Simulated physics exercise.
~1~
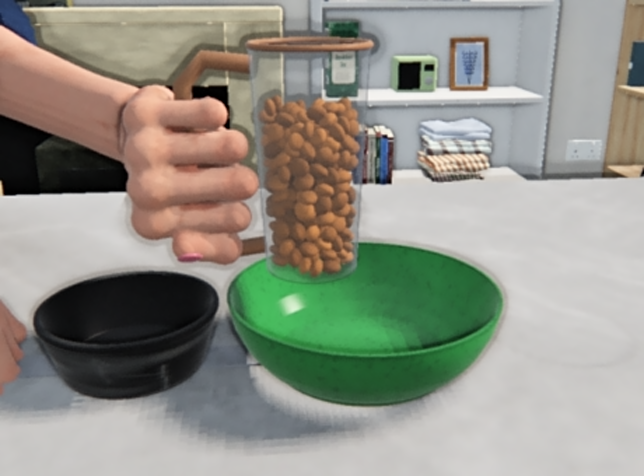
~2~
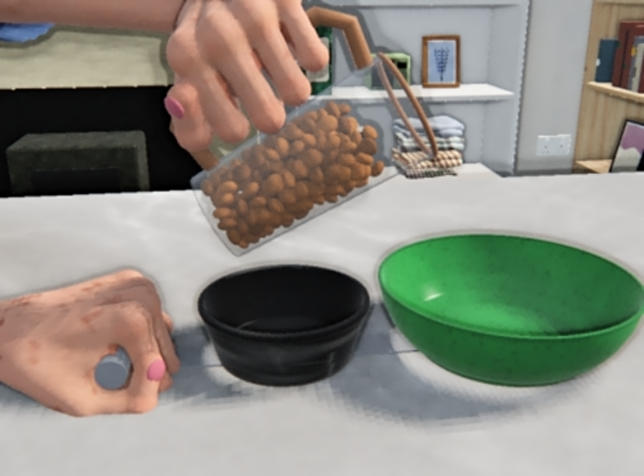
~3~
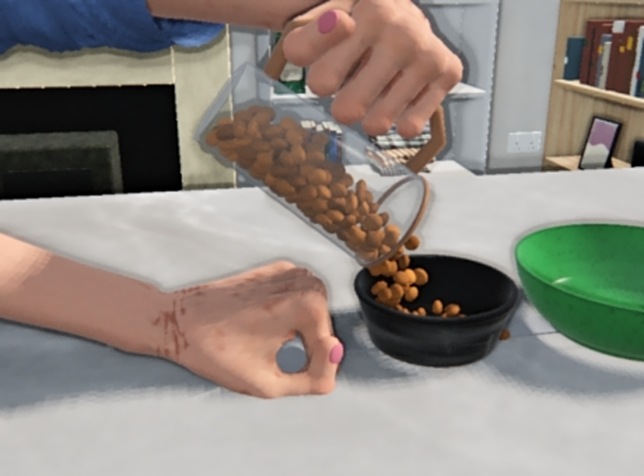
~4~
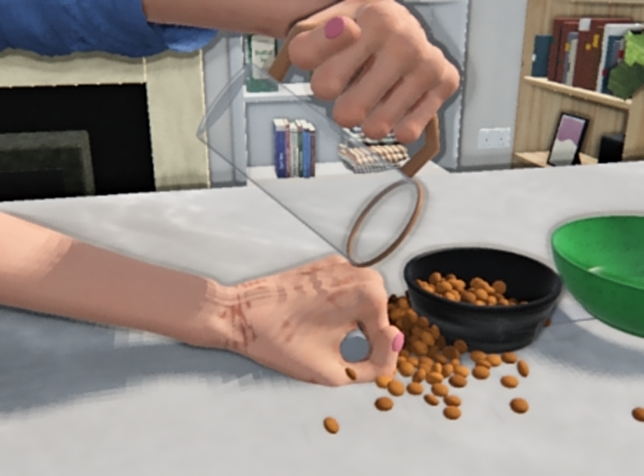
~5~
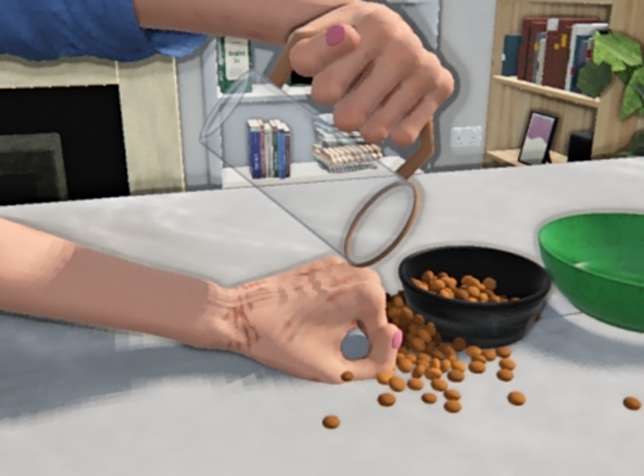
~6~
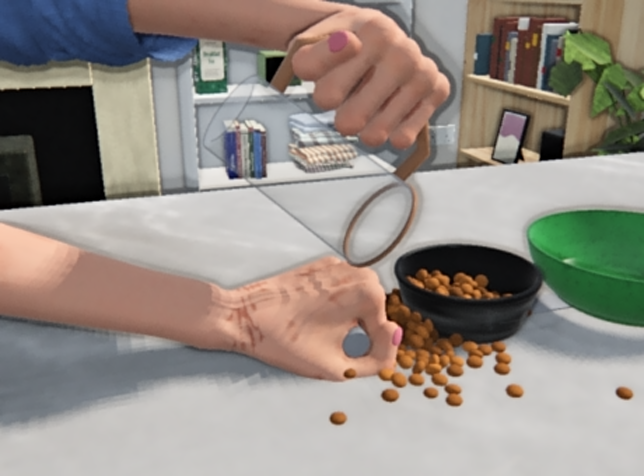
A hand tips brown kibble from a clear cup, filling a black dish and spilling some beside it.
